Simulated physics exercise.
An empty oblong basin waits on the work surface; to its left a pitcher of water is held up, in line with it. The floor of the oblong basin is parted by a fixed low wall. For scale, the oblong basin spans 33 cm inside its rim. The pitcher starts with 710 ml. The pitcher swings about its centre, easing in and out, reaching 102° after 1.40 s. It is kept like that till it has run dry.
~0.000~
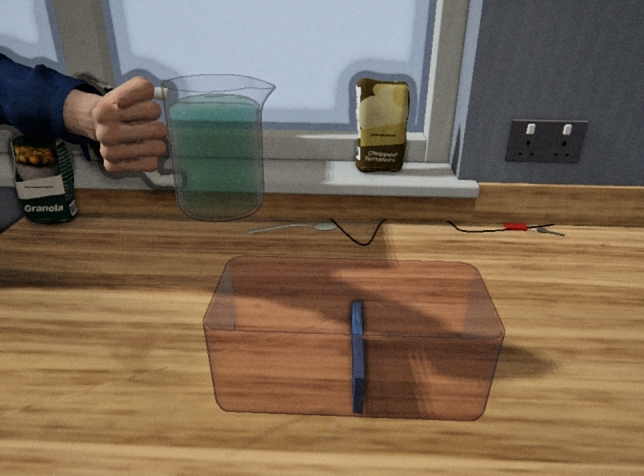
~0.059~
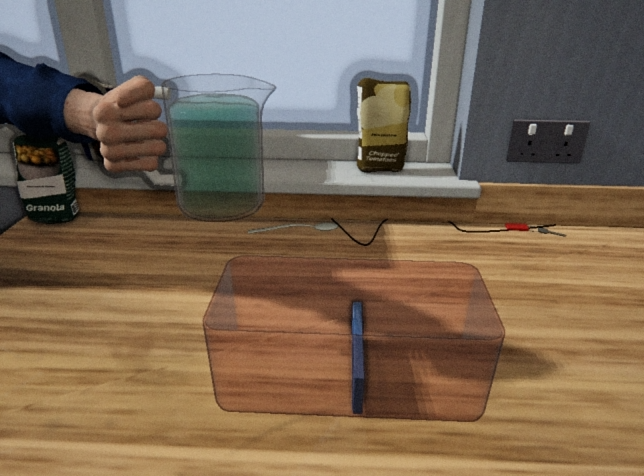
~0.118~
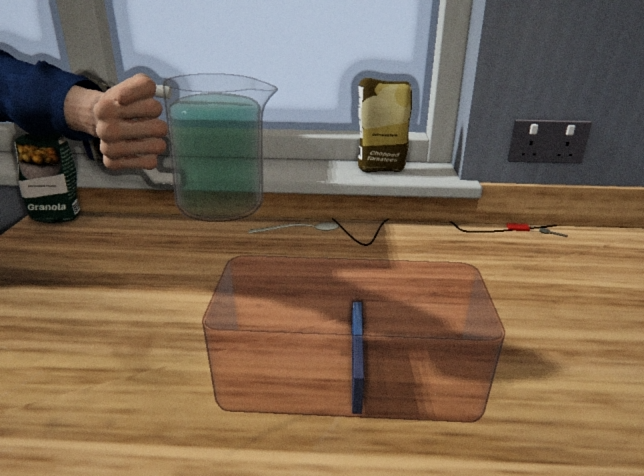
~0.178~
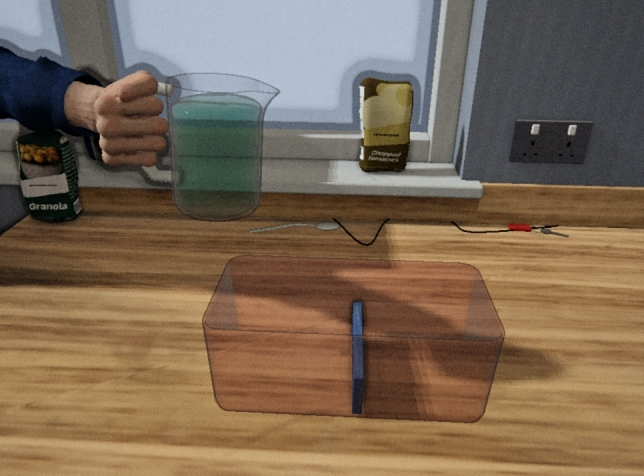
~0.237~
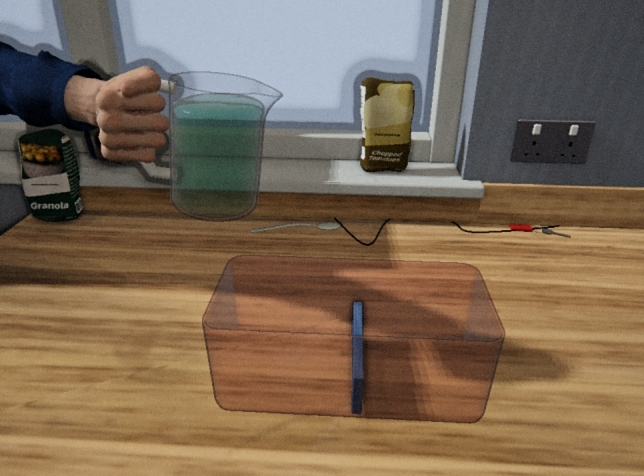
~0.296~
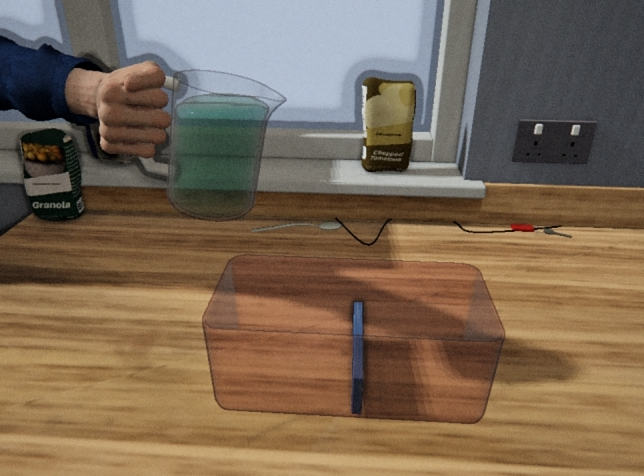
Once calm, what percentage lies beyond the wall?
About 52 per cent.
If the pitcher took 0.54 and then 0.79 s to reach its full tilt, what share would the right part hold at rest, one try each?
In turn about 40 and 45 per cent.
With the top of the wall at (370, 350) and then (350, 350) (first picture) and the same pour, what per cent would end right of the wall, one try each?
First 25, then 75 per cent.
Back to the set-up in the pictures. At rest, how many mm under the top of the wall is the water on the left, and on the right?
Some 44 mm on the left and 40 mm on the right.
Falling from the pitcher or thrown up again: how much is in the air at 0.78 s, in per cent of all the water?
Some 10 per cent.
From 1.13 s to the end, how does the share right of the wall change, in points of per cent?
It goes up by about 22.
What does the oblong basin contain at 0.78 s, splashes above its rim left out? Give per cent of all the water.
Near 2 in a hundred.
After 0.78 s the tilt is 60° and 87 per cent is still to pour, 1 is left of the wall and 1 right of it.
After 1.13 s the tilt is 93° and 42 per cent is still to pour, 7 is left of the wall and 29 right of it.
After 1.50 s the tilt is 102° and 6 per cent is still to pour, 36 is left of the wall and 51 right of it.
After 1.90 s the tilt is 102° and 0 per cent is still to pour, 47 is left of the wall and 52 right of it.
In the end 47 per cent lies left of the wall, 52 right of it and 1 outside.
